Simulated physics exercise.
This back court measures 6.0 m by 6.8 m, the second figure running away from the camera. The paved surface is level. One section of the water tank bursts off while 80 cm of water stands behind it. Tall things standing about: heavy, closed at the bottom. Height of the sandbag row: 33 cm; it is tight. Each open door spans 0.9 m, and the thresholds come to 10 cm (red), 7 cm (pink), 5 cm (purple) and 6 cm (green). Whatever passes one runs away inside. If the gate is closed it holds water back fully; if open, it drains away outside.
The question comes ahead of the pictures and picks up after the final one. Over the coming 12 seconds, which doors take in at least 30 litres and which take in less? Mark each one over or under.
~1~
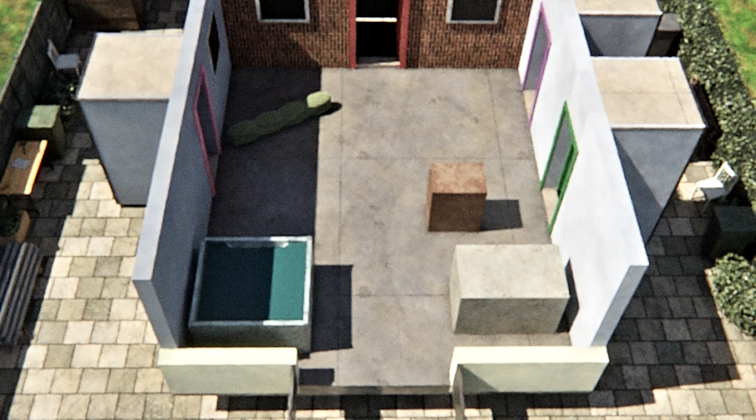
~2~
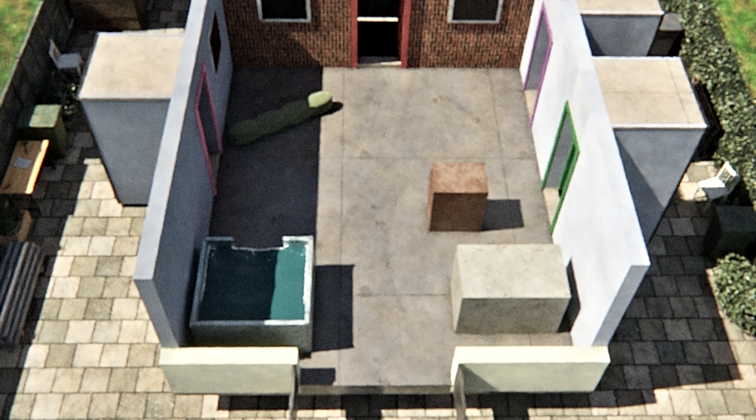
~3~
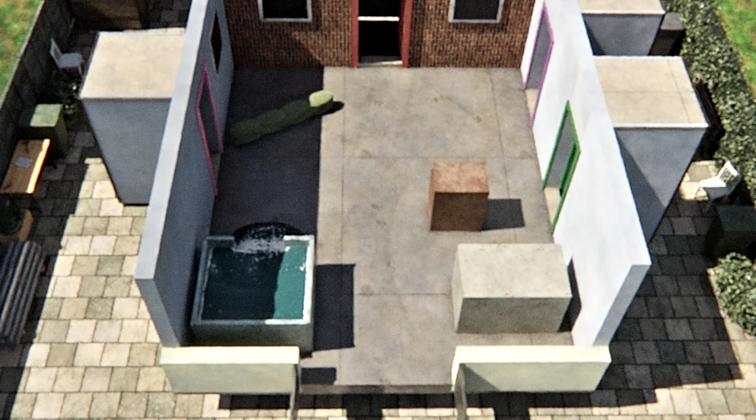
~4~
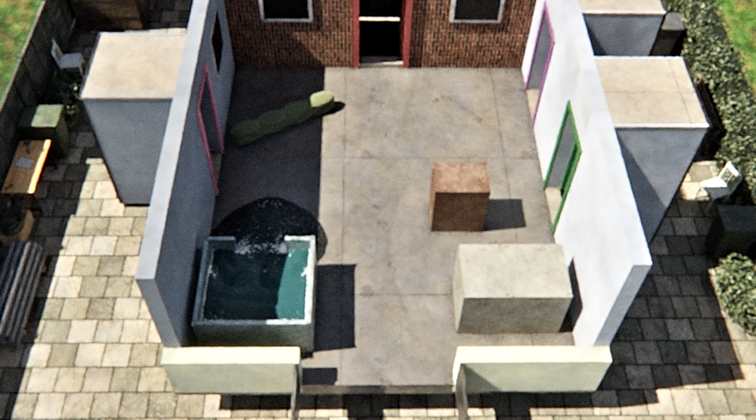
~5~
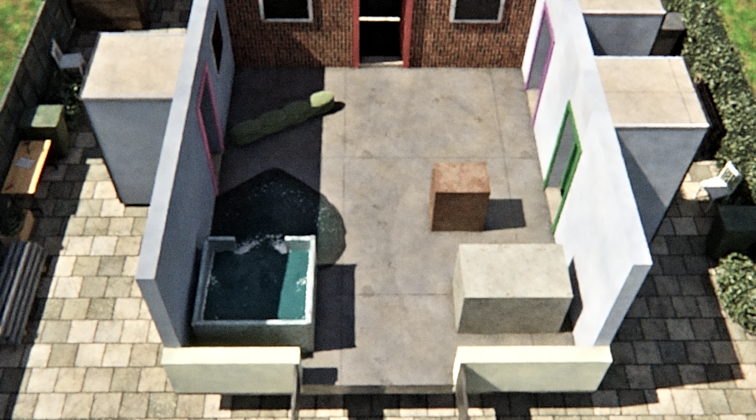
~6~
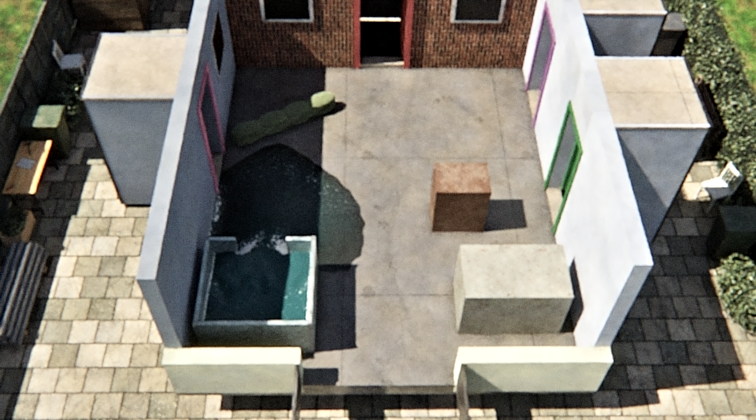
Red door - under; pink door - over; purple door - over; green door - under.
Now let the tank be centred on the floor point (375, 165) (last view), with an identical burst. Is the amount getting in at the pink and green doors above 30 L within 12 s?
Lab note: Pink door limit not exceeded; green door limit not exceeded.
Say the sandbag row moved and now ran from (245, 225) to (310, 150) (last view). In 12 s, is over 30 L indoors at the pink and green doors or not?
Note - pink: Limit held; green: Limit held.
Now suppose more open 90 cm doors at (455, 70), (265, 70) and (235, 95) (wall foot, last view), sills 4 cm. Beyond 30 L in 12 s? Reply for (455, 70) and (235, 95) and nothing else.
Result in order - more than that, then not enough.
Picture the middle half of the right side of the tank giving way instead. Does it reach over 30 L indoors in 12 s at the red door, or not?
Red: Falls short.
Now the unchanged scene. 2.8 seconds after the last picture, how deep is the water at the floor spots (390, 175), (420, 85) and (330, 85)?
Approximately 2, 6 and 4 centimetres, going through them in turn.
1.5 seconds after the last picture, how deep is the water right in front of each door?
Red 12 cm, pink 13 cm, purple 0 cm, green 0 cm.
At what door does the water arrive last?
It's the green door.
Then, 0.7 s after the last picture water covers 30 % of the floor and is deepest (34 cm) near (262, 263); red door not reached, pink door 14 cm at the sill, 5 L in, purple door not reached, green door not reached.
Then, 1.5 s after the last picture water covers 45 % of the floor and is deepest (34 cm) near (254, 144); red door 12 cm at the sill, 0 L in, pink door 13 cm at the sill, 22 L in, purple door not reached, green door not reached.
Then, 2.8 s after the last picture water covers 55 % of the floor and is deepest (30 cm) near (516, 74); red door 9 cm at the sill, 8 L in, pink door 12 cm at the sill, 48 L in, purple door 6 cm at the sill, 0 L in, green door not reached.
Then, 6.3 s after the last picture water covers 70 % of the floor and is deepest (12 cm) near (524, 118); red door 7 cm at the sill, 9 L in, pink door 7 cm at the sill, 75 L in, purple door 12 cm at the sill, 133 L in, green door 6 cm at the sill, 0 L in.
Then, 11.3 s after the last picture water covers 90 % of the floor and is deepest (8 cm) near (543, 280); red door 4 cm at the sill, 9 L in, pink door 4 cm at the sill, 76 L in, purple door 6 cm at the sill, 187 L in, green door 5 cm at the sill, 0 L in.
